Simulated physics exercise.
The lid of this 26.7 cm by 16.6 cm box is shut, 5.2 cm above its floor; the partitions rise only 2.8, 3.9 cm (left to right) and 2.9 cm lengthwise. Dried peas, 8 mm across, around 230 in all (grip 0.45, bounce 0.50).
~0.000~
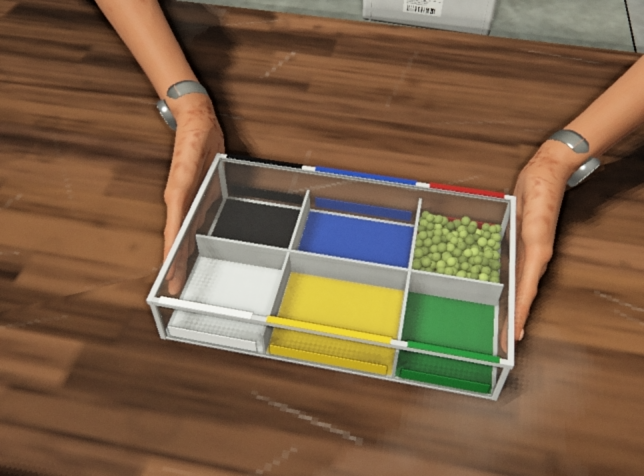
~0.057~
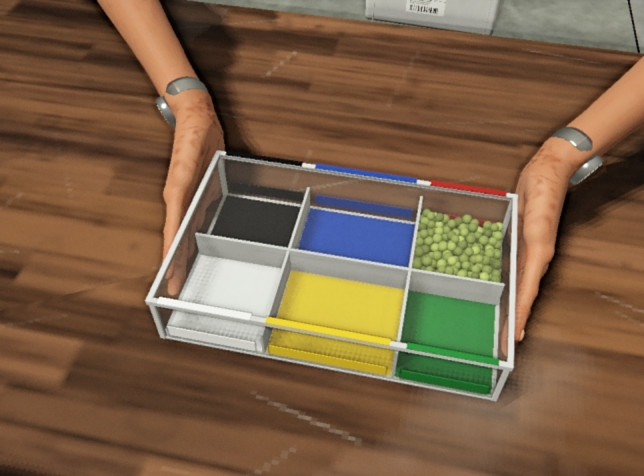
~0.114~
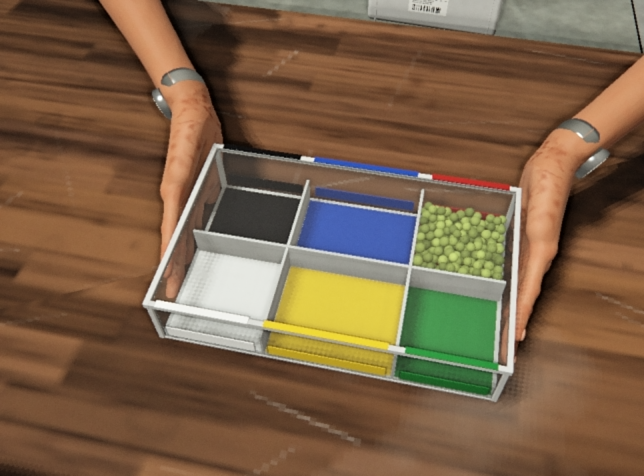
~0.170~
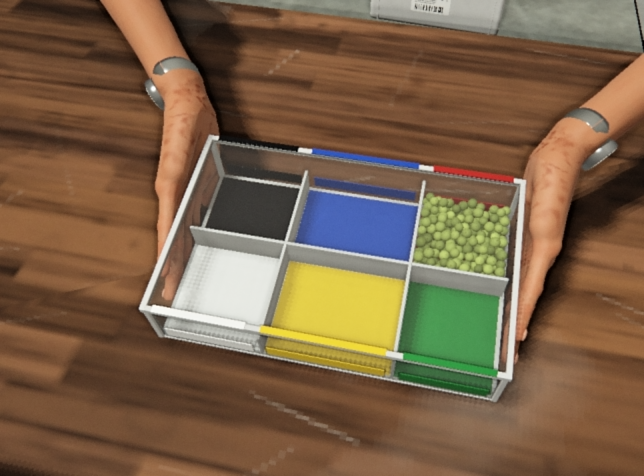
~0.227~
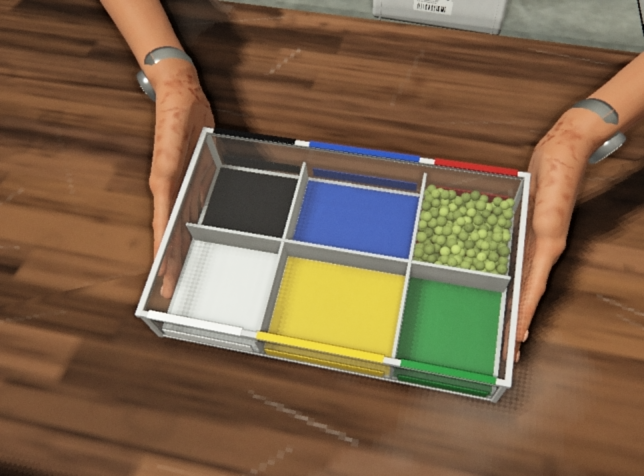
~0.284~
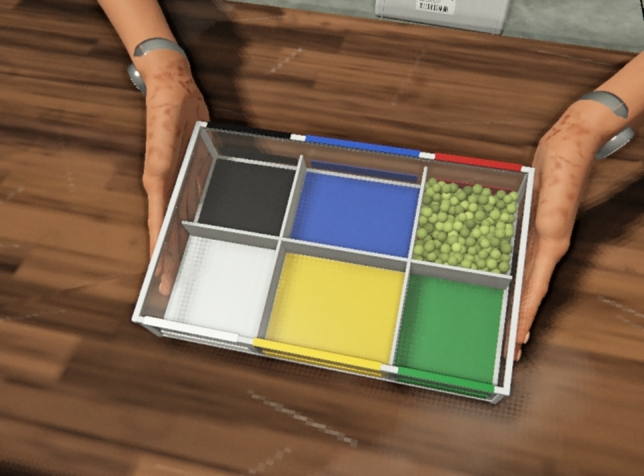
On a wooden tabletop, two hands tilting a clear divided box with coloured compartments, green peas staying in the back right one.
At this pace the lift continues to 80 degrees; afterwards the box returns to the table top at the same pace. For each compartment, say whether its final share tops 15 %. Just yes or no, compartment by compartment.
Red compartment gets a yes, blue compartment gets a no, green compartment gets a yes, yellow compartment gets a no, white compartment gets a no, black compartment gets a no.
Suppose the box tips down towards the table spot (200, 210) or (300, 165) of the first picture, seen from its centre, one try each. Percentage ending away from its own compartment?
About 10 per cent on the first try and 5 per cent on the second.
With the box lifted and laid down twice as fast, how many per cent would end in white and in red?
Result: White = 0 %; red = 35 %.
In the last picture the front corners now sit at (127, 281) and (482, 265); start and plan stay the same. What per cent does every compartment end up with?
It comes out as red at 85 percent, blue at 5 percent, green at 0 percent, yellow at 0 percent, white at 0 percent and black at 5 percent.
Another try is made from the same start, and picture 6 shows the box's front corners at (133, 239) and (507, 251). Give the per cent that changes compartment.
Estimate: Around 5 %.
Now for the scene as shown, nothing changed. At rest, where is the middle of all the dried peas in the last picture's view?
Look around (440, 332) in the last picture.
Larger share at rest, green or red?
Green.
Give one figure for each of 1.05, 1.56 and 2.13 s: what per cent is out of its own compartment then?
Taking the three times in turn, it reads 35, 60 and 60.
After 1.05 s, tilt 79 degrees; red 65 %, green 30 %.
After 1.56 s, tilt 33 degrees; red 40 %, green 50 %, yellow 5 %.
After 2.13 s, tilt 0 degrees; red 40 %, green 50 %, yellow 5 %.
At rest (2.7 s), red 40 %, blue 0 %, green 50 %, yellow 5 %, white 0 %, black 0 %.
